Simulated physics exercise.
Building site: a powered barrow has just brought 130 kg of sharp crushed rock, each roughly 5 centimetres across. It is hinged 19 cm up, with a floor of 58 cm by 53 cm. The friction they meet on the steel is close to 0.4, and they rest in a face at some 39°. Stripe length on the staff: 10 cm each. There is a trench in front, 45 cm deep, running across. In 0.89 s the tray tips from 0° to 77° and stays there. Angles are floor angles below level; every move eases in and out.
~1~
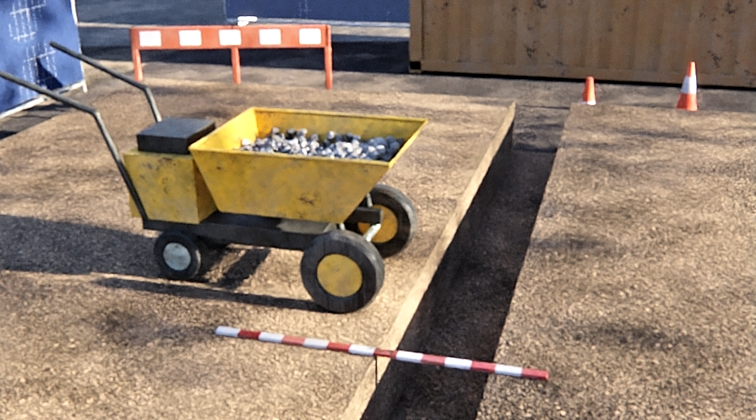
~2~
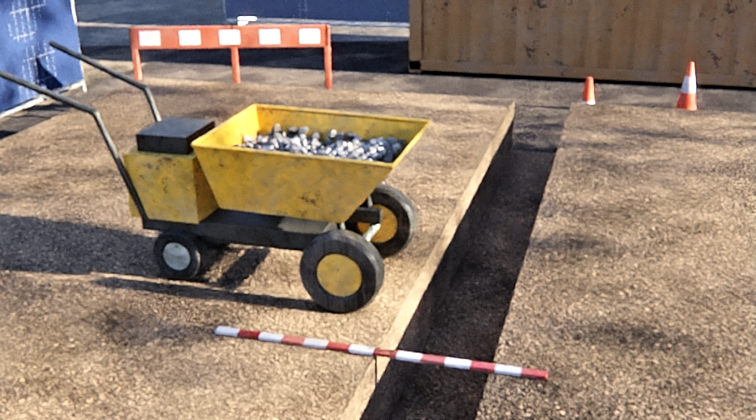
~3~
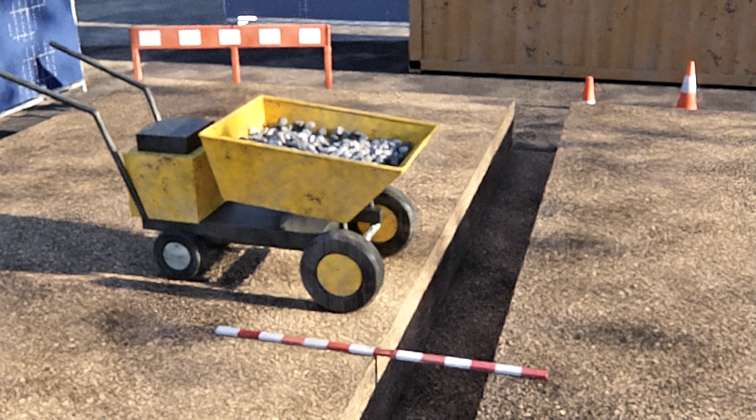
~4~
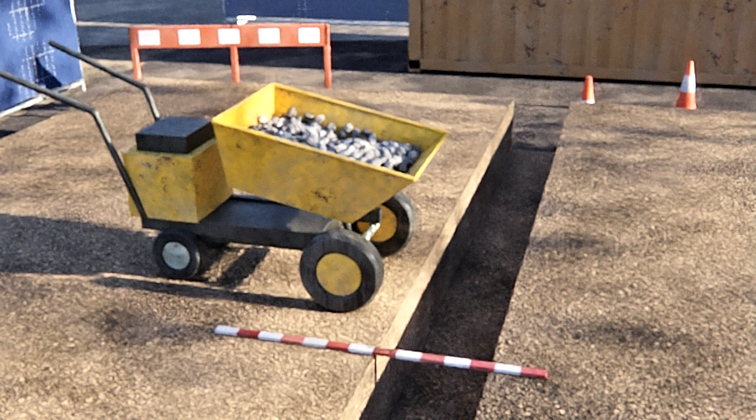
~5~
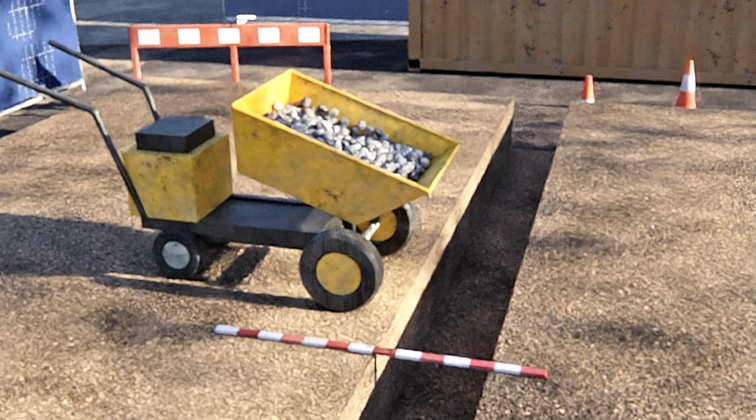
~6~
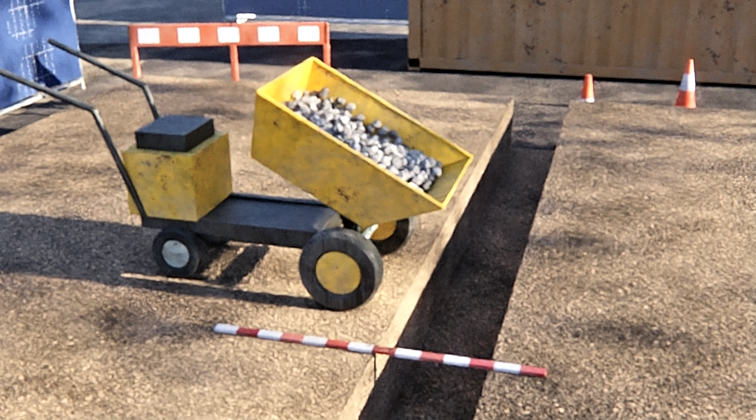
At the start, a yellow powered barrow loaded with crushed rock stands on brown ground beside a trench, its tray level. The tray then tilts steadily toward the trench on the right, its rear rising and front lip lowering, while the wheels stay put and the grey stones remain inside.
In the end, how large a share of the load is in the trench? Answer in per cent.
A share of roughly 62 %.
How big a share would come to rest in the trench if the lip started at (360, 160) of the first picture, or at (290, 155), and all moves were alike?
About 90 and 65 per cent.
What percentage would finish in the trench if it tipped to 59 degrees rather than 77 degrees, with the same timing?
Roughly 20% would end there.
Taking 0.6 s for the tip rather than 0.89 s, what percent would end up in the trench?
That works out at about 50 in a hundred.
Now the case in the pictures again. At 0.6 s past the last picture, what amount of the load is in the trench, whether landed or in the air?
I'd say near 15 per cent at that time.
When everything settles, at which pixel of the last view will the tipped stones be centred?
Near (497, 354).
Then, 0.3 s after the last picture the floor is at 65°, 100 % in the tray; the foremost stones are at (475, 251).
Then, 0.6 s after the last picture the floor is at 77°, 68 % in the tray, 16 % in the trench, 16 % past the trench; the foremost stones are at (560, 306).
Then, 1.0 s after the last picture the floor is at 77°, 24 % in the tray, 37 % in the trench, 39 % past the trench; the foremost stones are at (689, 303).
Then, 2.9 s after the last picture the floor is at 77°, 0 % in the tray, 62 % in the trench, 38 % past the trench; the foremost stones are at (736, 328).
